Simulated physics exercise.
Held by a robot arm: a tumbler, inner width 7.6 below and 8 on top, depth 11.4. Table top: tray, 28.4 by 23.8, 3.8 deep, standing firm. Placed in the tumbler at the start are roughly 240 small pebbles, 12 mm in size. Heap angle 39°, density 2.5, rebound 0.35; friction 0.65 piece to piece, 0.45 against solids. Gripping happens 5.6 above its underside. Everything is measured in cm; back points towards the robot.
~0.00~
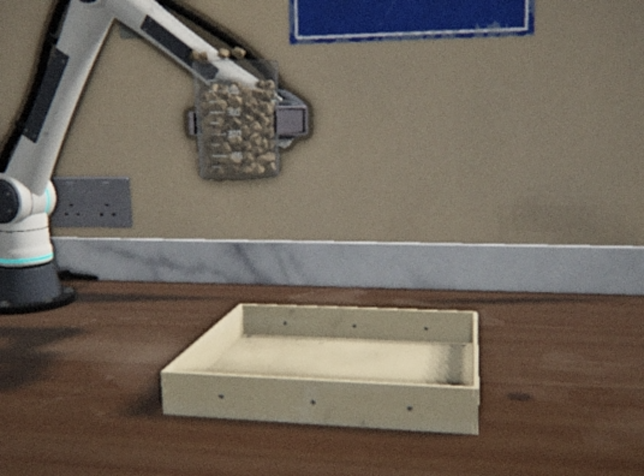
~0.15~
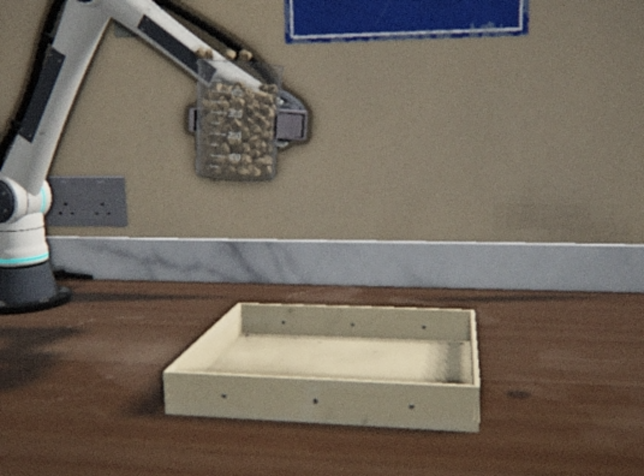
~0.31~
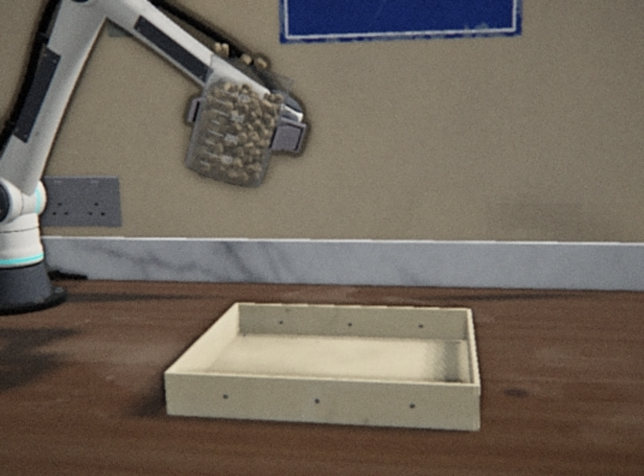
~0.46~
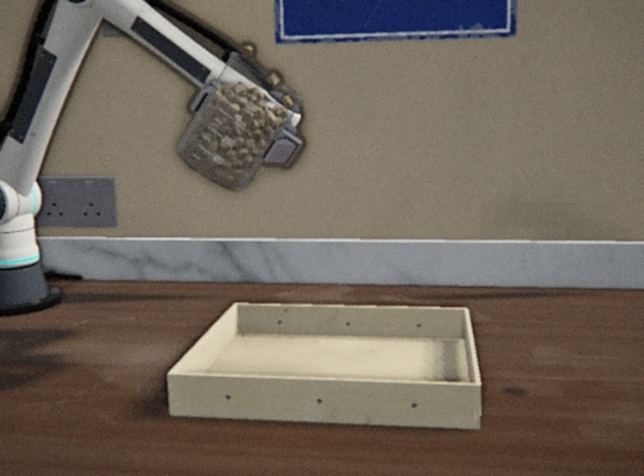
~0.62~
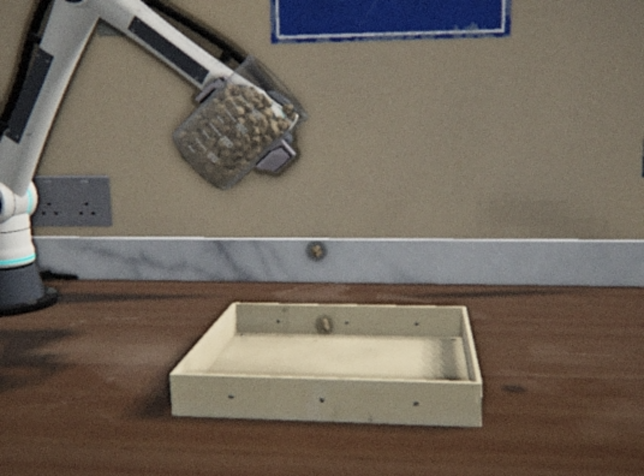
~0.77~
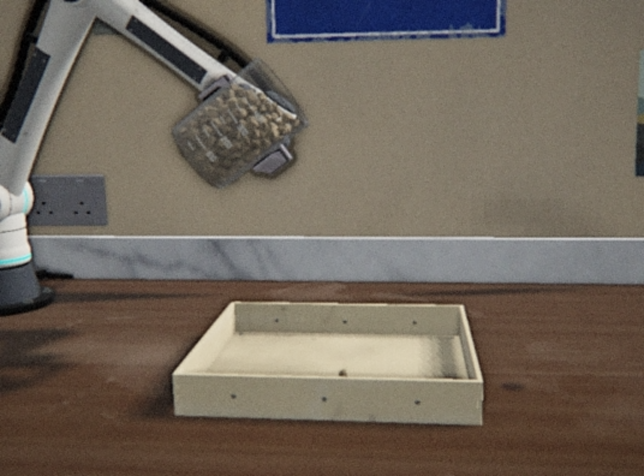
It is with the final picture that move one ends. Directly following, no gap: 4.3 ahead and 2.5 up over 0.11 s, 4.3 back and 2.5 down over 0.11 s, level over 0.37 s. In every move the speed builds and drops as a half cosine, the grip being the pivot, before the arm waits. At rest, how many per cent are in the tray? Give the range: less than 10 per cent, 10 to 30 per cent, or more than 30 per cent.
The share is 10 to 30 per cent.
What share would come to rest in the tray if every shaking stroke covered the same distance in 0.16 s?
Around 0 percent.
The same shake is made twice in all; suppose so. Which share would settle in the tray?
It would be near 30 per cent.
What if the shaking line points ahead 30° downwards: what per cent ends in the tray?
About 5 per cent.
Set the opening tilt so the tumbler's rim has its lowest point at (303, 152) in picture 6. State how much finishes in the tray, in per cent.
My estimate is some 65 per cent.
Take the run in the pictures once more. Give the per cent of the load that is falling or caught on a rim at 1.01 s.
Around 14 percent of the load.
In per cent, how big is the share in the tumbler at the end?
Roughly 80 in a hundred.
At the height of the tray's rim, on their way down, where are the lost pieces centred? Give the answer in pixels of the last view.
Check roughly (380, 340) in the last picture.
After 1.01 s, tilted 54° forward, highest piece 31 above the table; 203 in the tumbler, 2 in the tray, 34 in flight or on a rim.
After 1.24 s, tilted 12° forward, highest piece 32 above the table; 190 in the tumbler, 46 in the tray, 1 on the table or floor, 2 in flight or on a rim.
After 1.56 s, level, highest piece 32 above the table; 190 in the tumbler, 48 in the tray, 1 on the table or floor.
After 2.61 s, level, highest piece 32 above the table; 190 in the tumbler, 48 in the tray, 1 on the table or floor.
In the end, 190 in the tumbler, 48 in the tray, 1 on the table or floor. That is 20 % in the tray.
